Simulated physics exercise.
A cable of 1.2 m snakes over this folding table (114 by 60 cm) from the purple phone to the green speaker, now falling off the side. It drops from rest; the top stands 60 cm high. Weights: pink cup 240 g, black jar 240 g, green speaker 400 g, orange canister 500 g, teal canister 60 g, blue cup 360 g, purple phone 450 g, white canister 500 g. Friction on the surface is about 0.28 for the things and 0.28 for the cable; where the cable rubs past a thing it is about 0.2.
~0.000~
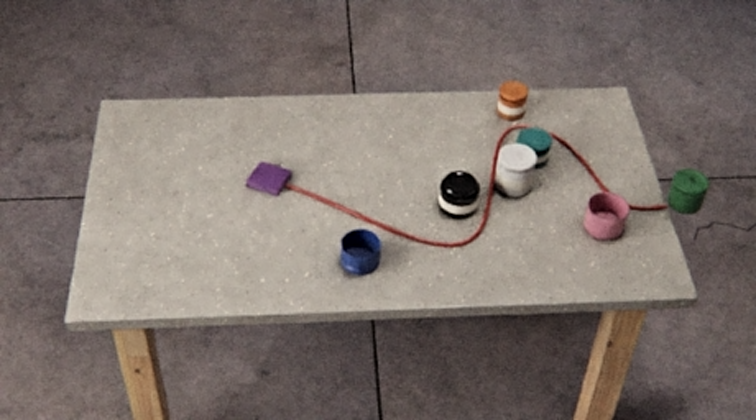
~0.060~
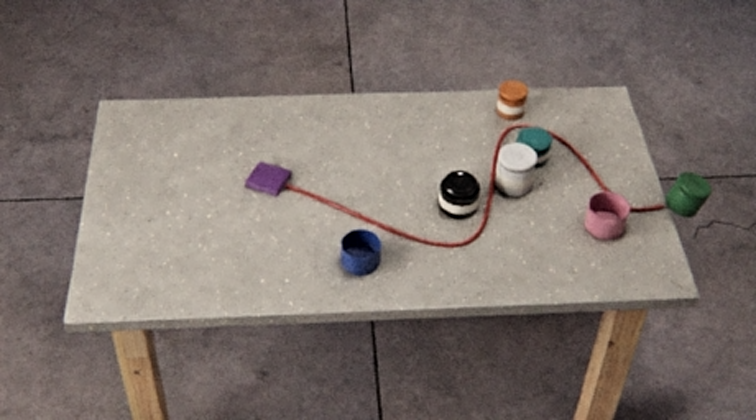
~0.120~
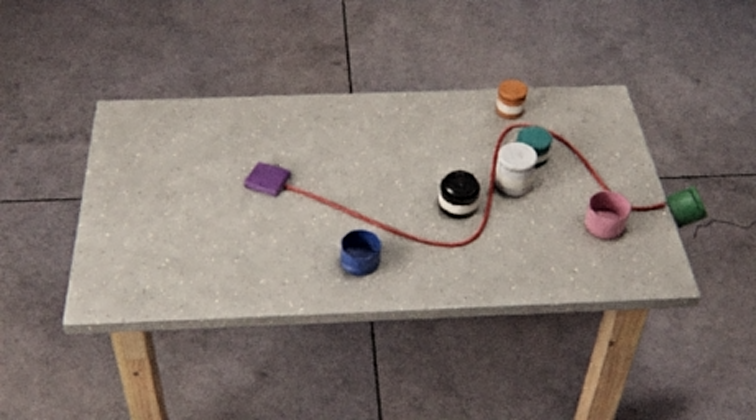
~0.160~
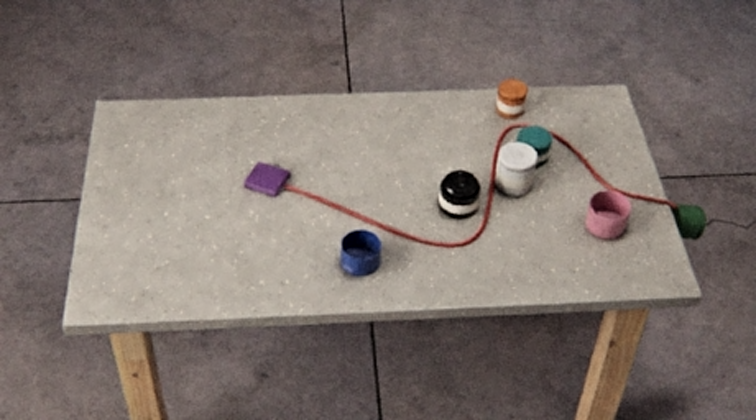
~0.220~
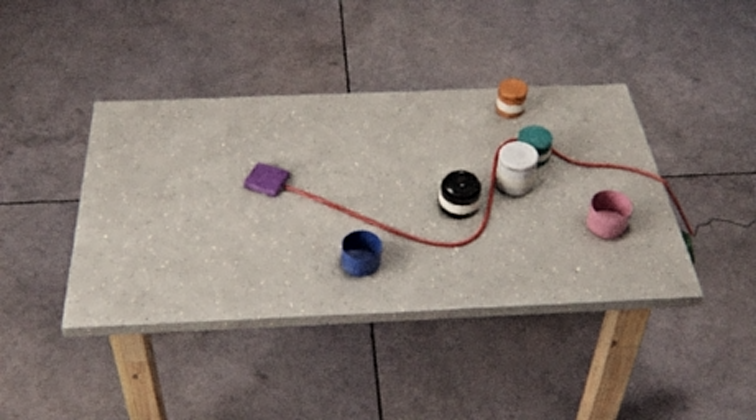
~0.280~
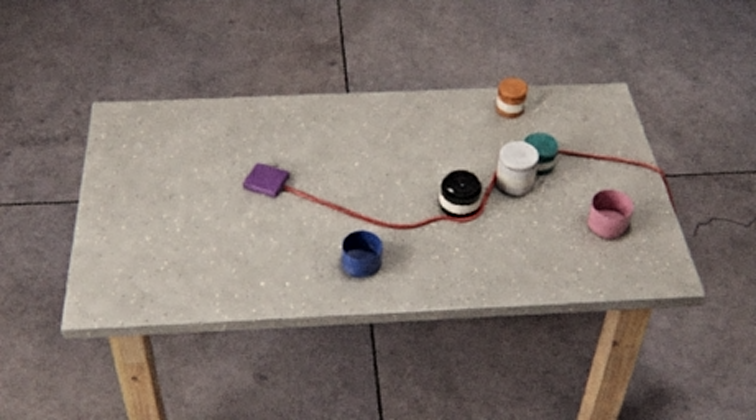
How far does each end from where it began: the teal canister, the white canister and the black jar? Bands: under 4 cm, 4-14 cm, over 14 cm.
In order: The teal canister reaches the top band; the white canister moves a moderate way; the black jar ends far away.
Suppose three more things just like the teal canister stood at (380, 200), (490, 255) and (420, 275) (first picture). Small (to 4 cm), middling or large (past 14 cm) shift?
In that order: Large, small, small.
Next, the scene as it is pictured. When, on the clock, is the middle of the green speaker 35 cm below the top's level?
About: 0.32 s.
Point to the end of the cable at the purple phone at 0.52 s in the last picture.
Around (325, 183).
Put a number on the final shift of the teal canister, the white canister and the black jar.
Teal canister 20 cm, white canister 6 cm, black jar over the edge.
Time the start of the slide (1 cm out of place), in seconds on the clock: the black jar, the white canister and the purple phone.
Black jar 0.34 s, white canister 0.38 s, purple phone 0.38 s.
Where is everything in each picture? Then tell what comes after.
The first frame shows teal canister (535, 138); white canister (518, 156); black jar (461, 182); cable runs through (449, 245) (343, 208).
The second frame shows green speaker (692, 184); cable runs through (343, 209).
The third frame shows green speaker (687, 207); cable runs through (342, 209).
The fourth frame shows green speaker (684, 222); cable runs through (342, 209).
The fifth frame shows green speaker (676, 251); cable runs through (668, 188) (342, 209).
The sixth frame shows white canister (519, 154); black jar (462, 181); cable runs through (622, 160) (342, 210).
By 0.5 s, the cable's tail end at (325, 183); black jar 21 cm off its start, teal canister 20 cm off its start, white canister 6 cm off its start.
By 0.7 s, the cable's tail end at (369, 181); black jar 36 cm off its start, teal canister 21 cm off its start, white canister 7 cm off its start.
By 1.0 s, the cable's tail end at (370, 181); black jar over the edge, teal canister 21 cm off its start at (571, 209), white canister 7 cm off its start at (543, 173).
By 1.2 s, the cable's tail end at (370, 181); black jar over the edge, teal canister 21 cm off its start, white canister 7 cm off its start.
By 2.4 s, the cable's tail end at (370, 181); black jar over the edge, teal canister 21 cm off its start at (571, 209), white canister 7 cm off its start at (543, 173), purple phone 17 cm off its start at (351, 180).
